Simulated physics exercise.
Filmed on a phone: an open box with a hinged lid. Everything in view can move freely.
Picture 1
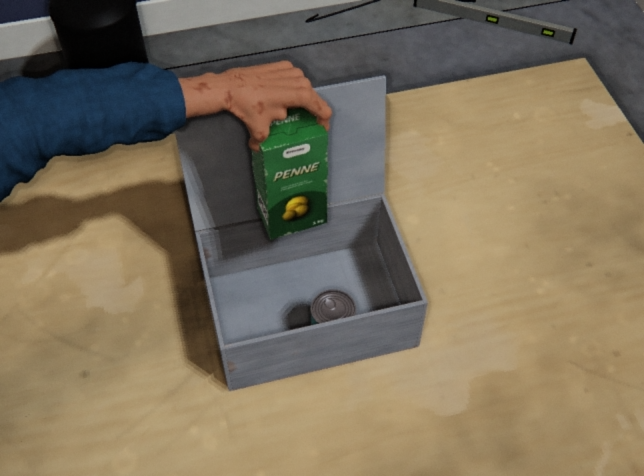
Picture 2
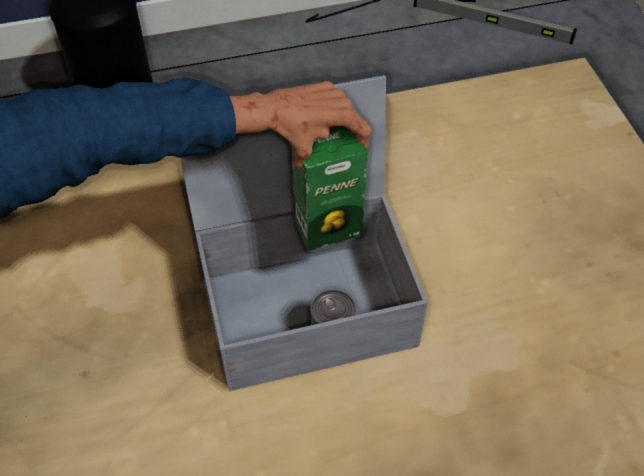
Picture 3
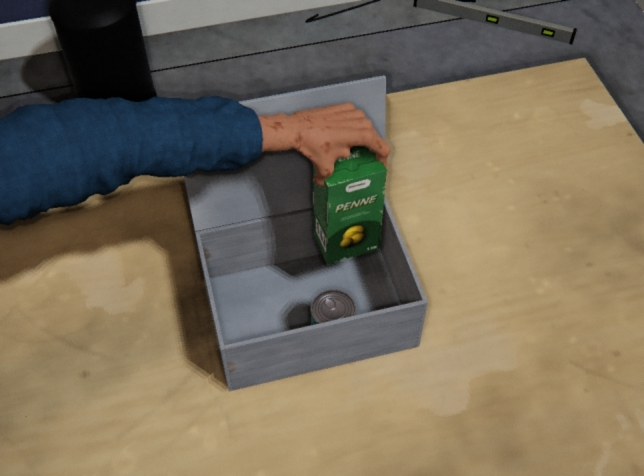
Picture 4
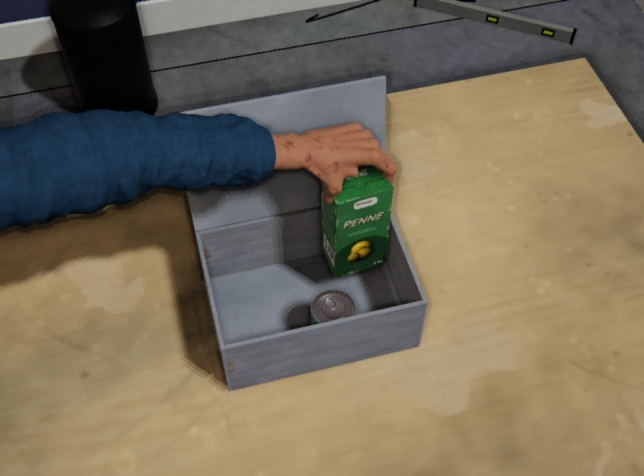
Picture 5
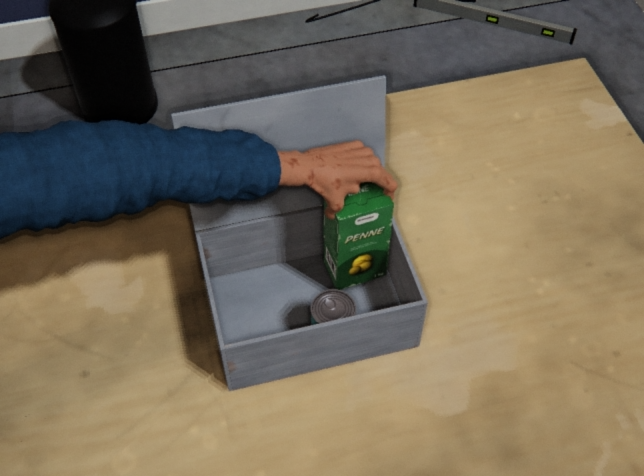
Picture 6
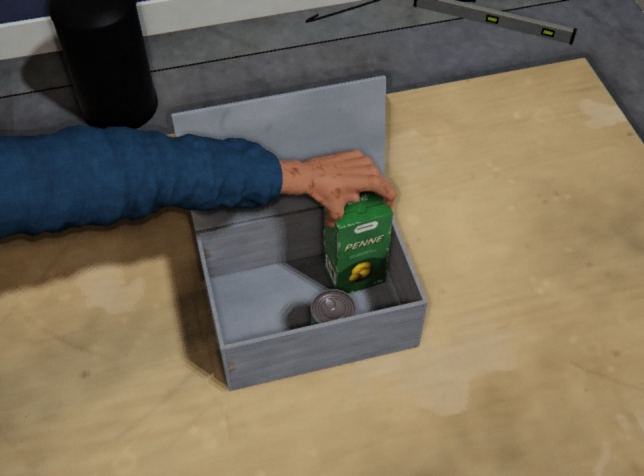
A hand moves a green penne carton rightward and lowers it into an open gray box.
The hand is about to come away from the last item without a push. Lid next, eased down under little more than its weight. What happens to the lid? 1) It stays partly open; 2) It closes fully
The answer is 1.
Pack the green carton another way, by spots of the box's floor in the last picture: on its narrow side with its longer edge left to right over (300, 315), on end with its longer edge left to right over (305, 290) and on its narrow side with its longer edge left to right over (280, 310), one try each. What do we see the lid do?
With the first placement it settles down; with the second it remains raised; with the third it settles down.
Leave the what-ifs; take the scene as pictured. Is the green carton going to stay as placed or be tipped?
Simply put, it gets tilted.
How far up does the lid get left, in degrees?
Lid angle from rim - close to 18°.
Then, 1.30 s later than the last frame, lid 77° above the rim.
Then, 2.00 s later than the last frame, lid 46° above the rim; green carton tilted by 13° near (362, 251).
Then, 2.50 s later than the last frame, lid 18° above the rim; green carton tilted by 44° near (375, 278).
When it is over, lid 18° above the rim; lying over in the box, green carton; turquoise tin as before. End places, in pixels of the last picture, green carton near (375, 278).
